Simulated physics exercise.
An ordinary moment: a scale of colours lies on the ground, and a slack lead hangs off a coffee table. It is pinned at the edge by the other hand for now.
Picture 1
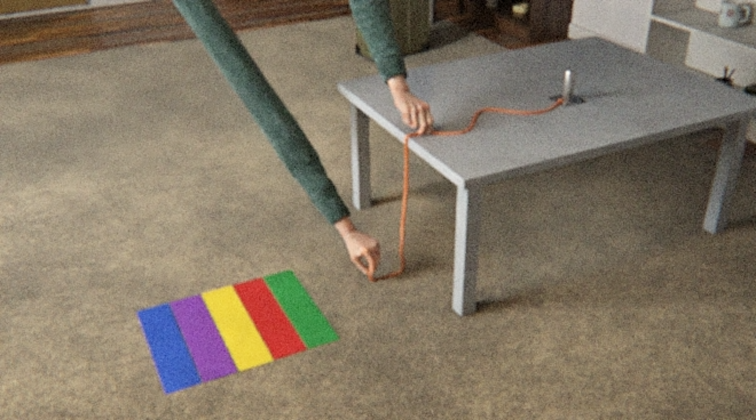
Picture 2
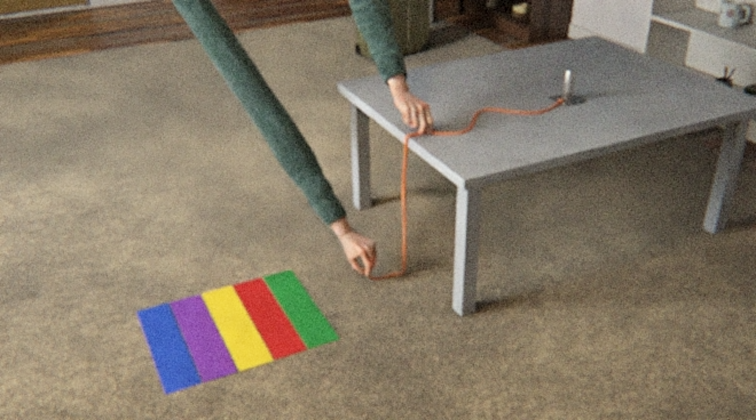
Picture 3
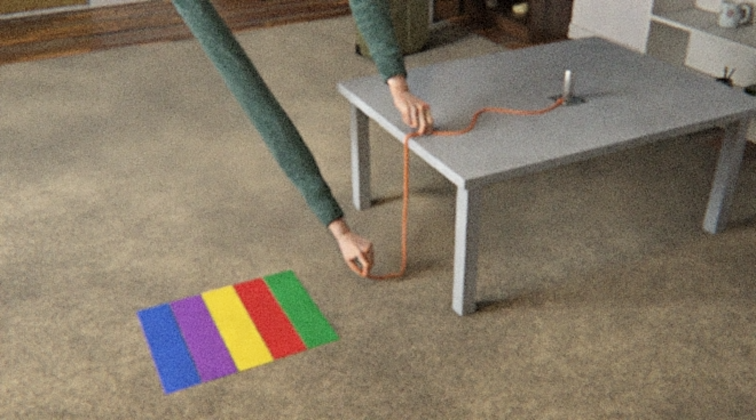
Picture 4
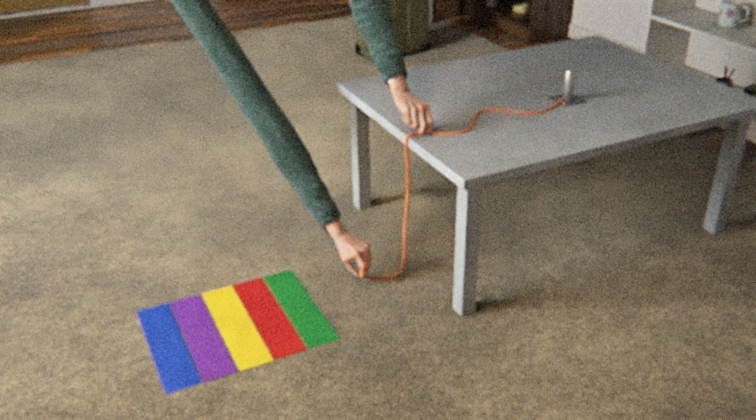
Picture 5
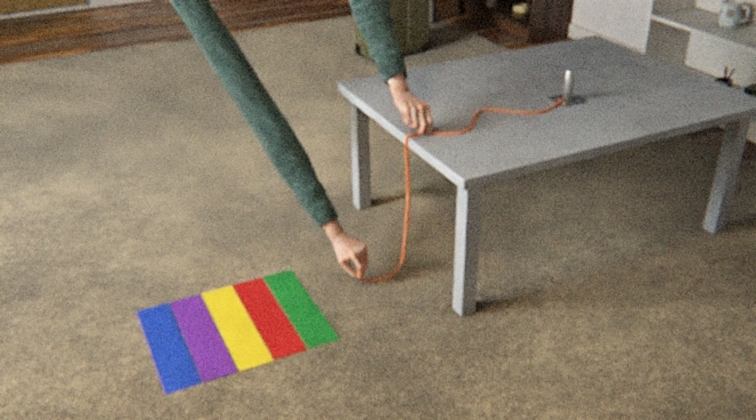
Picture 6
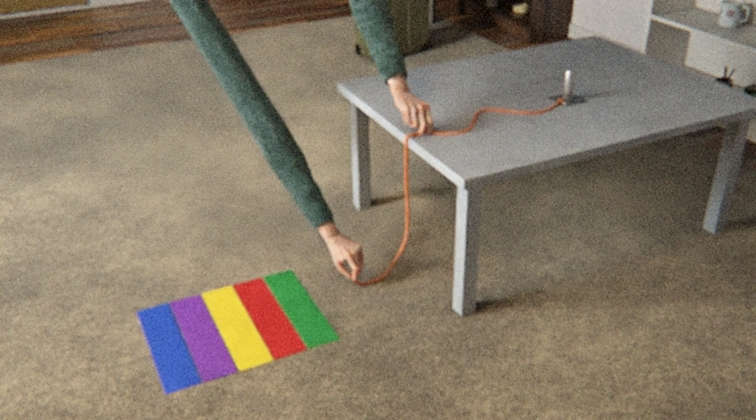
The clip shows an orange cord running across a gray table and over its edge, held there by one hand, while another hand near the floor draws its end slightly left beside a five-coloured striped panel.
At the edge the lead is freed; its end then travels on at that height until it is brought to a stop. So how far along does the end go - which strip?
Along to the yellow strip.
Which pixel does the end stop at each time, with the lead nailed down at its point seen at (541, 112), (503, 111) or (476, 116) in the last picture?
Roughly (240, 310), (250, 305) and (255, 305).
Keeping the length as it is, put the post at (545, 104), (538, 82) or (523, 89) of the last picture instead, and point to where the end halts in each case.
Going through the tries, you get (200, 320), then (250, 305), then (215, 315).
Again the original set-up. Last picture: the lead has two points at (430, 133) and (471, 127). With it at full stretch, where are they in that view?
First one: (400, 146); second one: (443, 128).
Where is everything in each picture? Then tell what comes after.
The first picture shows end (369, 272); green (315, 330); red (283, 340); yellow (249, 351); purple (214, 361); blue (178, 373).
The second picture shows end (365, 273); lead through (548, 110) (487, 110) (464, 132) (406, 147) (404, 207) (404, 262).
The third picture shows end (362, 274).
The fourth picture shows end (360, 275); lead through (548, 110) (487, 110) (464, 132) (407, 147) (407, 206) (403, 262).
The fifth picture shows end (356, 276).
The sixth picture shows end (352, 277); lead through (548, 110) (487, 110) (464, 132) (407, 147) (407, 206) (395, 261).
Soon after, end near (283, 296); over green.
Then, end near (253, 305); over red.
At full stretch, end near (233, 311); over yellow. Over yellow.
